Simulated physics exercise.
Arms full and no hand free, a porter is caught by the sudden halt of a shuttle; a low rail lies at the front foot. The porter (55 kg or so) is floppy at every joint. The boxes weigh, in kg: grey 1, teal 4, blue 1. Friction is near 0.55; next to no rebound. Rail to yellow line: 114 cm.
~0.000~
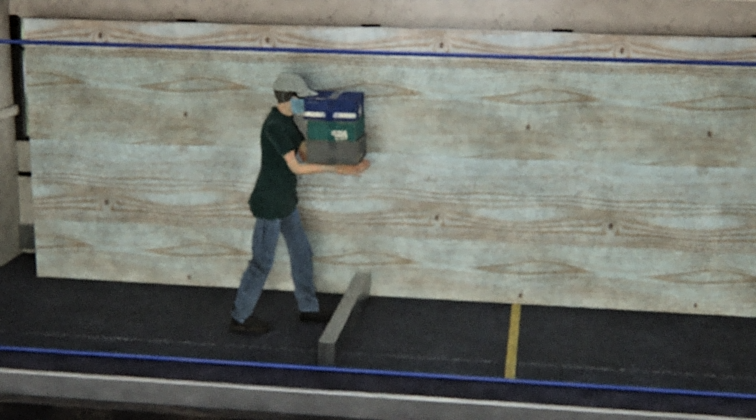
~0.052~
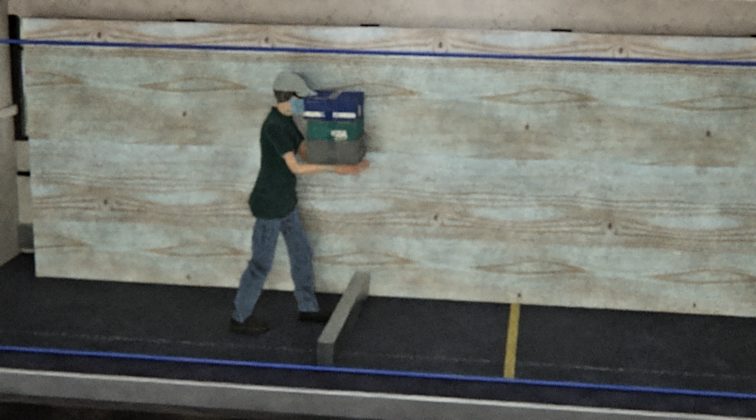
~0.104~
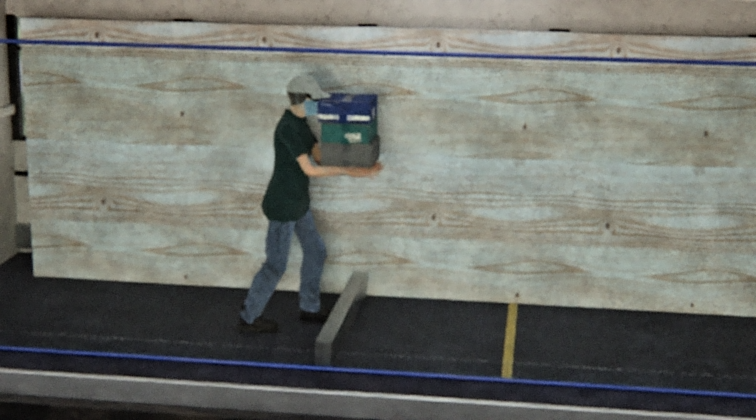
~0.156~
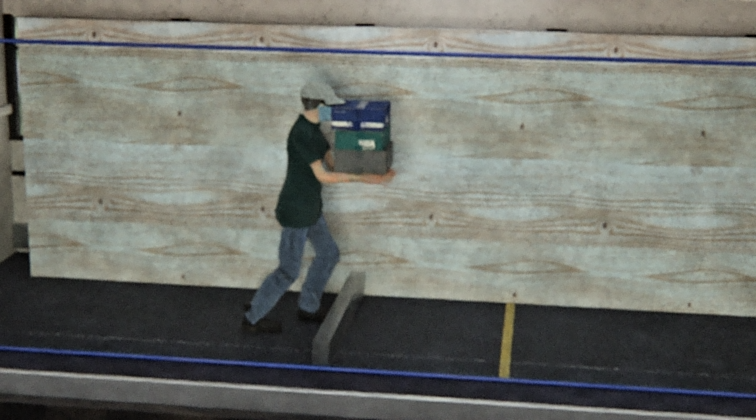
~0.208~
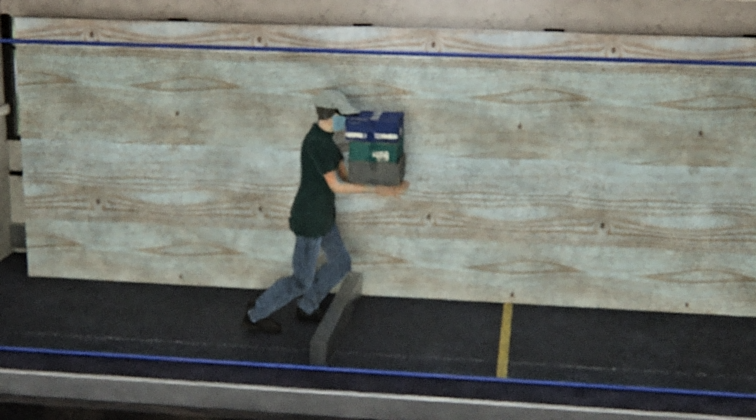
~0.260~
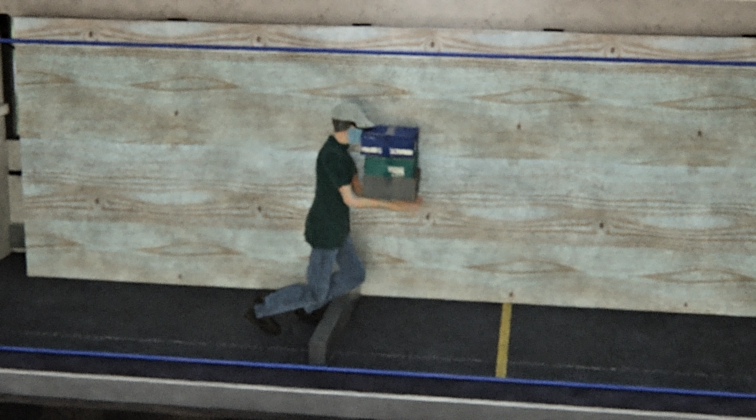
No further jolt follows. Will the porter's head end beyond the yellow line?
The porter's head crosses the yellow line.
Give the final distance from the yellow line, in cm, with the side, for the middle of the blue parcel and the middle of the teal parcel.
Blue parcel 210 past, teal parcel 40 past.
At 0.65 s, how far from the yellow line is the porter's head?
Some 0 cm past it.
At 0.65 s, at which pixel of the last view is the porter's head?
Around (510, 269).
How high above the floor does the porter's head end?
About 25 cm.
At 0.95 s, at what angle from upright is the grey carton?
It is tilted some 0°.
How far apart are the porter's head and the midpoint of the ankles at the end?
About 100 cm.
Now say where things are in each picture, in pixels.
The first frame shows porter's head (285, 103), grey carton (337, 148), teal parcel (337, 126), yellow line (511, 363).
The second frame shows porter's head (285, 103), grey carton (337, 147), teal parcel (336, 126).
The third frame shows porter's head (298, 105), grey carton (350, 150), teal parcel (350, 129).
The fourth frame shows porter's head (312, 110), grey carton (364, 157), teal parcel (363, 136).
The fifth frame shows porter's head (326, 120), grey carton (377, 168), teal parcel (377, 147).
The sixth frame shows porter's head (342, 132), grey carton (392, 183), teal parcel (392, 162), yellow line (502, 362). Everything loose set off at about 2.0 m/s.
After 0.45 s the porter's head is 62 cm short of the yellow line, near (413, 185) in the last picture's view; the grey carton 42 cm short of the yellow line, tilted 30°.
After 0.65 s the porter's head is 2 cm past the yellow line, near (510, 269) in the last picture's view.
After 0.95 s the porter's head is 19 cm past the yellow line, near (535, 304) in the last picture's view; the grey carton 2 cm past the yellow line, tilted 0°.
At rest, 2.2 s, teal parcel crosses the yellow line; blue parcel crosses the yellow line; porter's head crosses the yellow line.
